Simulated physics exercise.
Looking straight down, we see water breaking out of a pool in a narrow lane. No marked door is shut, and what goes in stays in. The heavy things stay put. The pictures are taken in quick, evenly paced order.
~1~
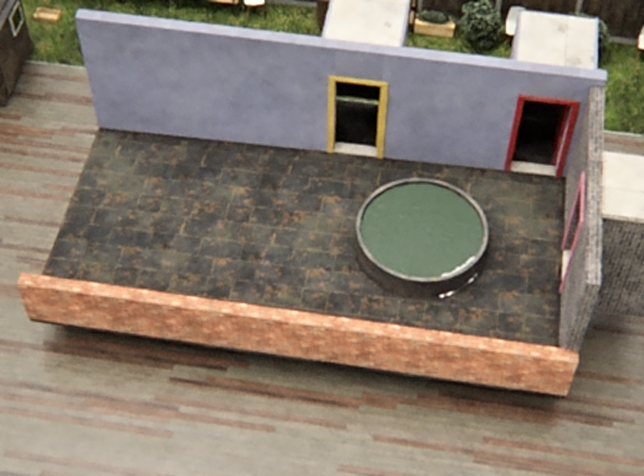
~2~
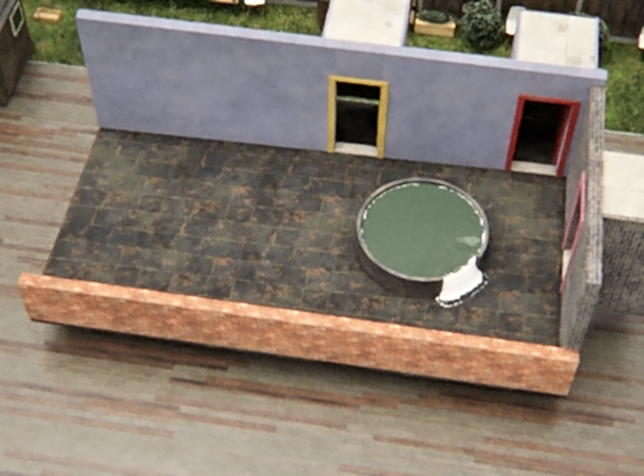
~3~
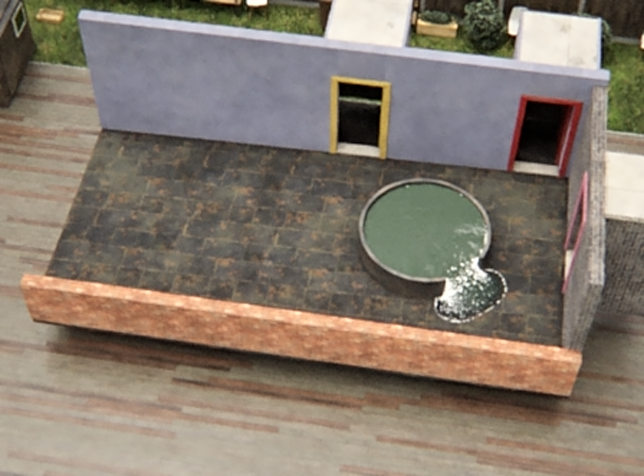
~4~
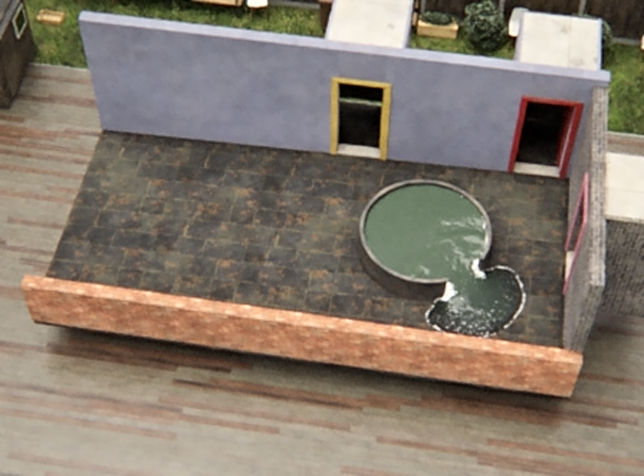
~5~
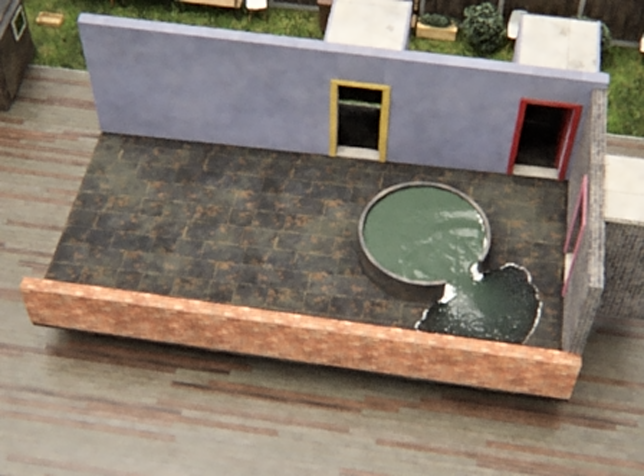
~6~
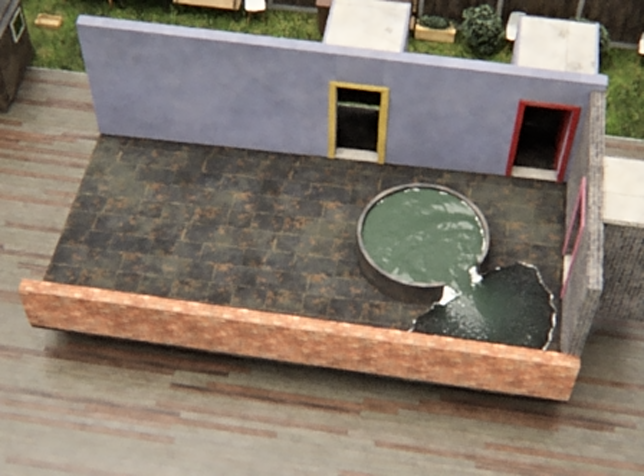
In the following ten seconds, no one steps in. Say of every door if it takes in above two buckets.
Outcome: The pink door breaks the limit; the yellow door respects the limit; the red door breaks the limit.
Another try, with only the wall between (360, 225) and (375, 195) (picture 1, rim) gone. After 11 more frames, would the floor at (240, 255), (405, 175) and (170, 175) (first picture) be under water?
Respectively: Drenched, parched and drenched.
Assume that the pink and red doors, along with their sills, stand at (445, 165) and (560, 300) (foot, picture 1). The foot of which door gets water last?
Answer: The yellow-painted one.
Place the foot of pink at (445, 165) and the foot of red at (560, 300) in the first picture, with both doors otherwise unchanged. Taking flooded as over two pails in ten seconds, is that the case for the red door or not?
I'd say the red door beats the mark.
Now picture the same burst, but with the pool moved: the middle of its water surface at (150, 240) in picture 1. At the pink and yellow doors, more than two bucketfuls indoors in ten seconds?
Door check - pink one: Falls short; yellow one: Falls short.
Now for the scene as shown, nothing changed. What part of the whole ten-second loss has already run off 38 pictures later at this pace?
My reading is about 30 per cent.
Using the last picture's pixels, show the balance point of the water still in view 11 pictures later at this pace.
(444, 275).
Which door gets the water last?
Answer is the one in yellow.
A moment on, water covers 10 % of the floor; the pink door wet at the sill, nothing in, the yellow door not reached, the red door not reached.
Next, water covers 15 % of the floor; the pink door under two buckets in, the yellow door not reached, the red door not reached.
Then, water covers 30 % of the floor; the pink door under two buckets in, the yellow door not reached, the red door not reached.
Later, water covers 55 % of the floor; the pink door over two buckets in, the yellow door wet at the sill, nothing in, the red door over two buckets in.
In the end, water covers 90 % of the floor; the pink door over two buckets in, the yellow door wet at the sill, nothing in, the red door far over two buckets in.
